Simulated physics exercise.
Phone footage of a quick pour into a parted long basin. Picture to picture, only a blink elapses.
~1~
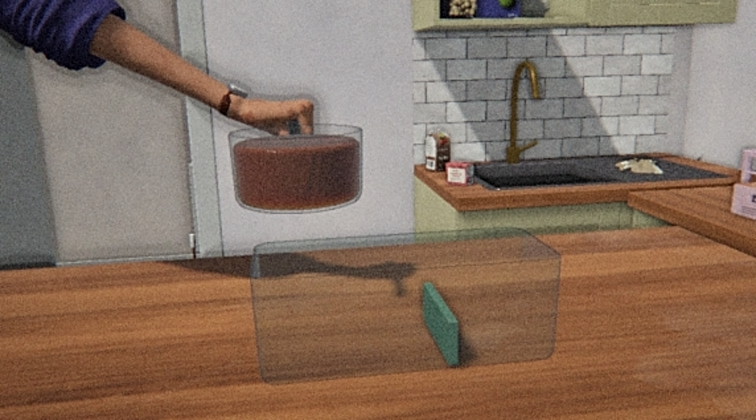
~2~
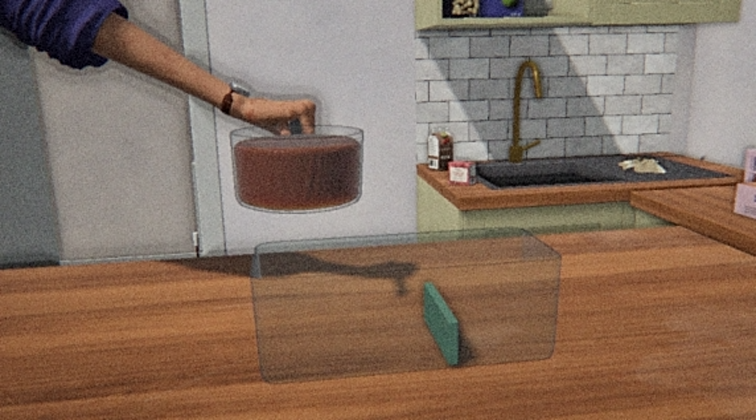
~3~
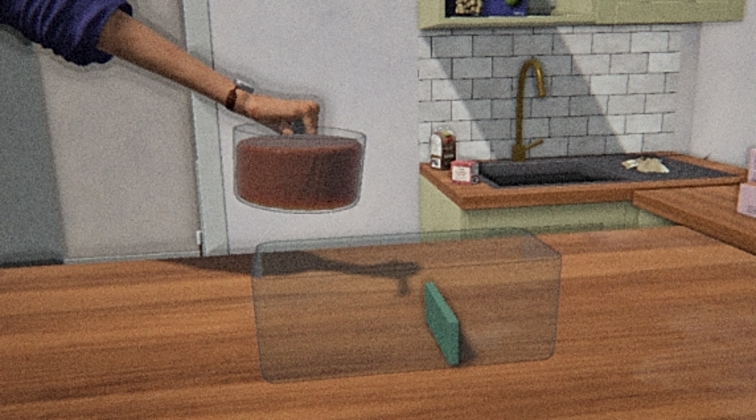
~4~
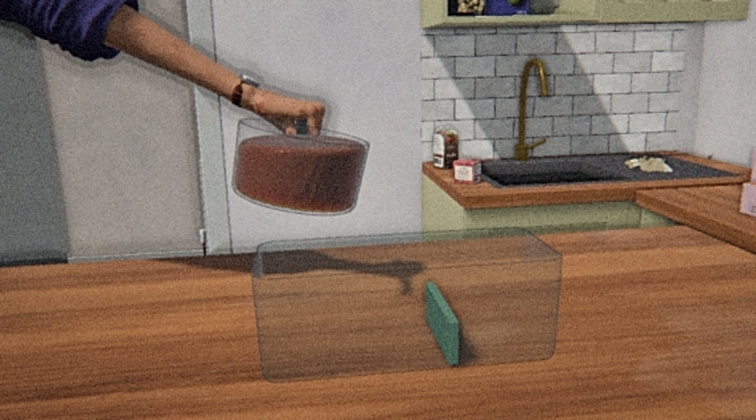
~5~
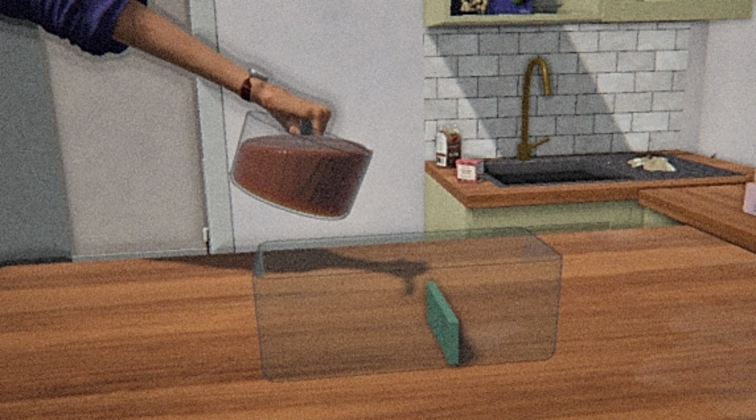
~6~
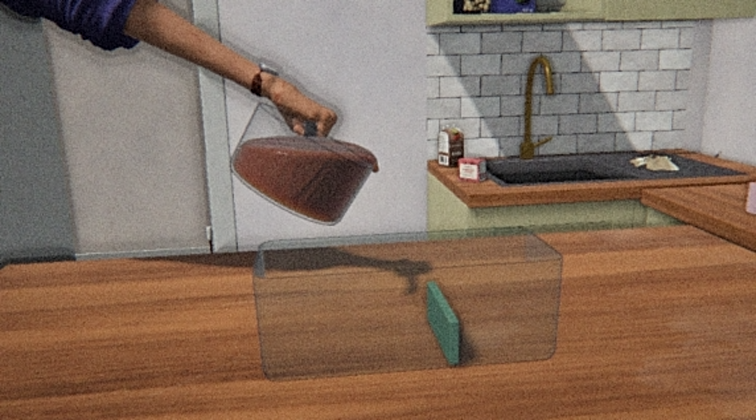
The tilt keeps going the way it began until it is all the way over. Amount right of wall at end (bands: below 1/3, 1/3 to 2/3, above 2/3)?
Below 1/3.
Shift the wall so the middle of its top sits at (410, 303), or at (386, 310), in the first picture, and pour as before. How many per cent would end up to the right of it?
Roughly 45 % and then 80 %.
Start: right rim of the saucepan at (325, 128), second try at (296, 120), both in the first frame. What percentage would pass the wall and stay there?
The first gives 10 %, the second 10 %.
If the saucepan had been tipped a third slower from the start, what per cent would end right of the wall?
It comes to some 15 per cent.
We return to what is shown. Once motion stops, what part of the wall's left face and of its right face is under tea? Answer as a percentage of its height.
60 per cent for the left part, 10 for the right.
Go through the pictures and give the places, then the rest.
It leans 0°; its right rim is at (361, 130); the tea meets the walls at (233, 144) and (358, 139); the long basin's rim runs from (253, 262) to (540, 243); the wall's top is at (439, 302), in the first picture.
It leans 1°; its right rim is at (362, 132); the tea meets the walls at (234, 144) and (359, 140), in the second picture.
It leans 6°; its right rim is at (365, 137); the tea meets the walls at (237, 142) and (362, 142), in the third picture.
It leans 12°; its right rim is at (368, 145); the tea meets the walls at (239, 142) and (366, 144), in the fourth picture.
It leans 21°; its right rim is at (371, 156); the tea meets the walls at (240, 145) and (370, 150); 1 per cent is over the edge, in the fifth picture.
It leans 32°; its right rim is at (371, 168); the tea meets the walls at (239, 146) and (370, 160); 4 per cent is over the edge, in the sixth picture.
A moment on, the saucepan is tipped on its side and 36 per cent is still to pour, 29 is left of the wall and 1 right of it.
Next, the saucepan is tipped on its side and 11 per cent is still to pour, 81 is left of the wall and 3 right of it.
Then the saucepan is tipped on its side and 4 per cent is still to pour, 83 is left of the wall and 6 right of it.
Later the saucepan is tipped on its side and 1 per cent is still to pour, 86 is left of the wall and 8 right of it.
Finally, 87 per cent lies left of the wall, 8 right of it and 4 outside.
